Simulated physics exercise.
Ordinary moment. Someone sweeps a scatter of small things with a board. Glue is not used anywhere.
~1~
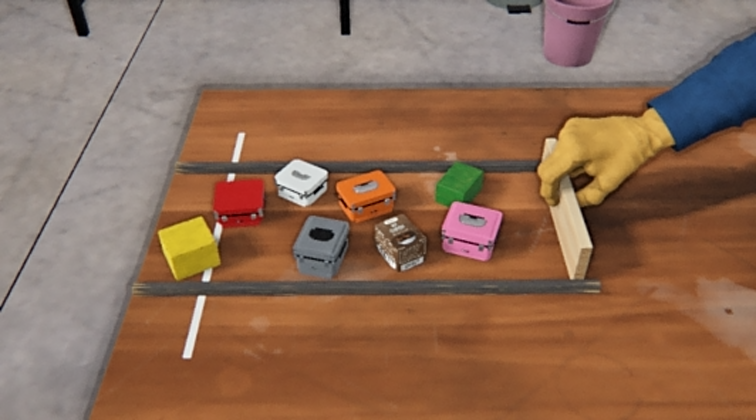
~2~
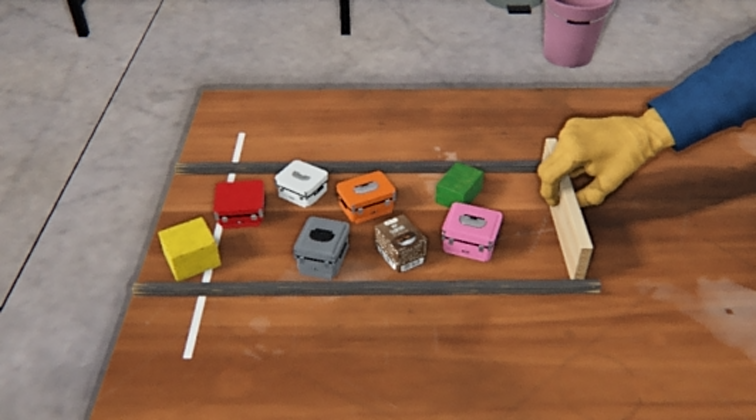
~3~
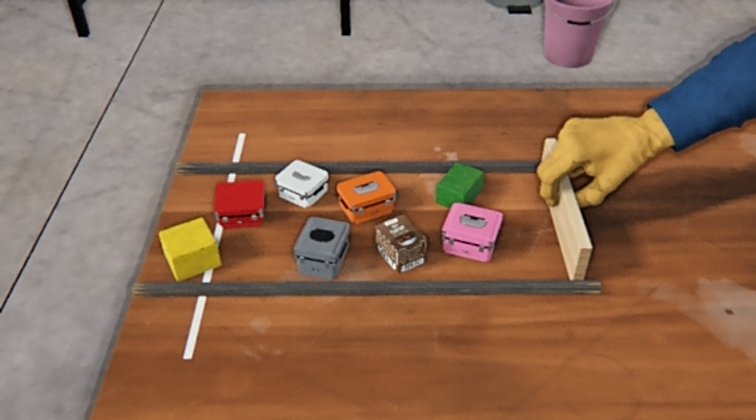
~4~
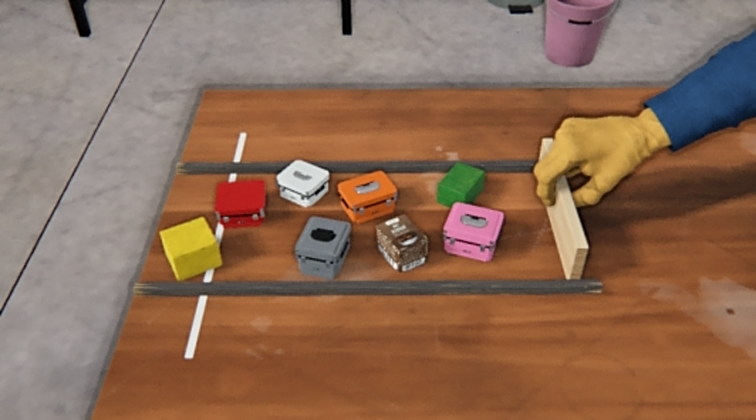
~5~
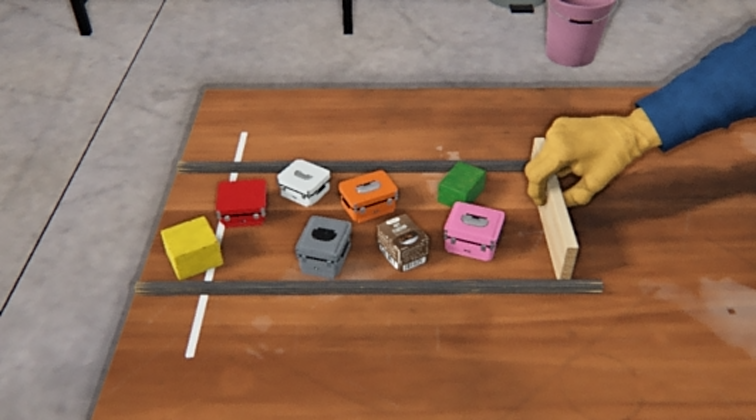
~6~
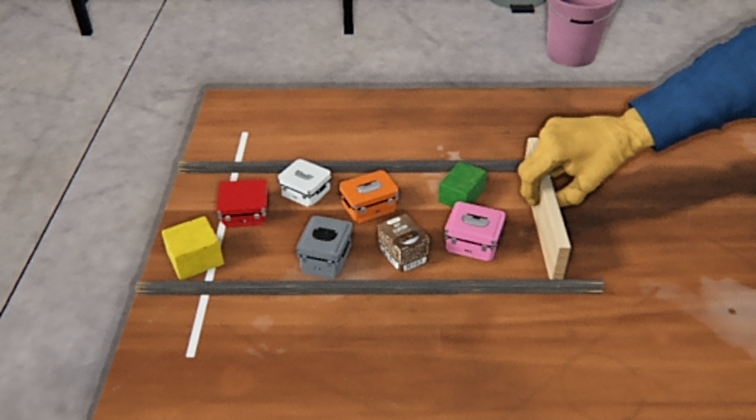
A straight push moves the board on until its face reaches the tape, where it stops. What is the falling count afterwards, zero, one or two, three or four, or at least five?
Count off: Three up to four.
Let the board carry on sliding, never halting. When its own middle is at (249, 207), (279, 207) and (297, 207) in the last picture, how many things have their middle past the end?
3; 1; 1.
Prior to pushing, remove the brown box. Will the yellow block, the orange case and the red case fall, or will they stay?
Outcome - yellow block falling, orange case staying, red case falling.
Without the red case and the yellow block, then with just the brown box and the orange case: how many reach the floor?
First 1, then 2.
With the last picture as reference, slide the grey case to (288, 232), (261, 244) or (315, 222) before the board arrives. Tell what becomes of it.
Try one: It ends up off. Try two: It ends up off. Try three: It ends up off.
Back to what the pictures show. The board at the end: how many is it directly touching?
The figure is 2.
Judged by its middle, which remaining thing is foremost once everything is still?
It would be the brown box, I'd say.
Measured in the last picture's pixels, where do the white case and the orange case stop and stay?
The white case ends at (183, 178) and the orange case at (168, 201).
Early on, none off yet; yellow block at rest near (193, 248); red case at rest near (243, 203); white case at rest near (305, 184).
A while later, none off yet; yellow block at rest near (193, 248); red case moving near (240, 203); white case travelled about its own width near (280, 180).
Further along, one off so far; yellow block on its side near (122, 299); red case travelled well along near (168, 200); white case travelled well along near (229, 178).
Finally, the number that fall off is three or four; lost, grey case, red case and yellow block.
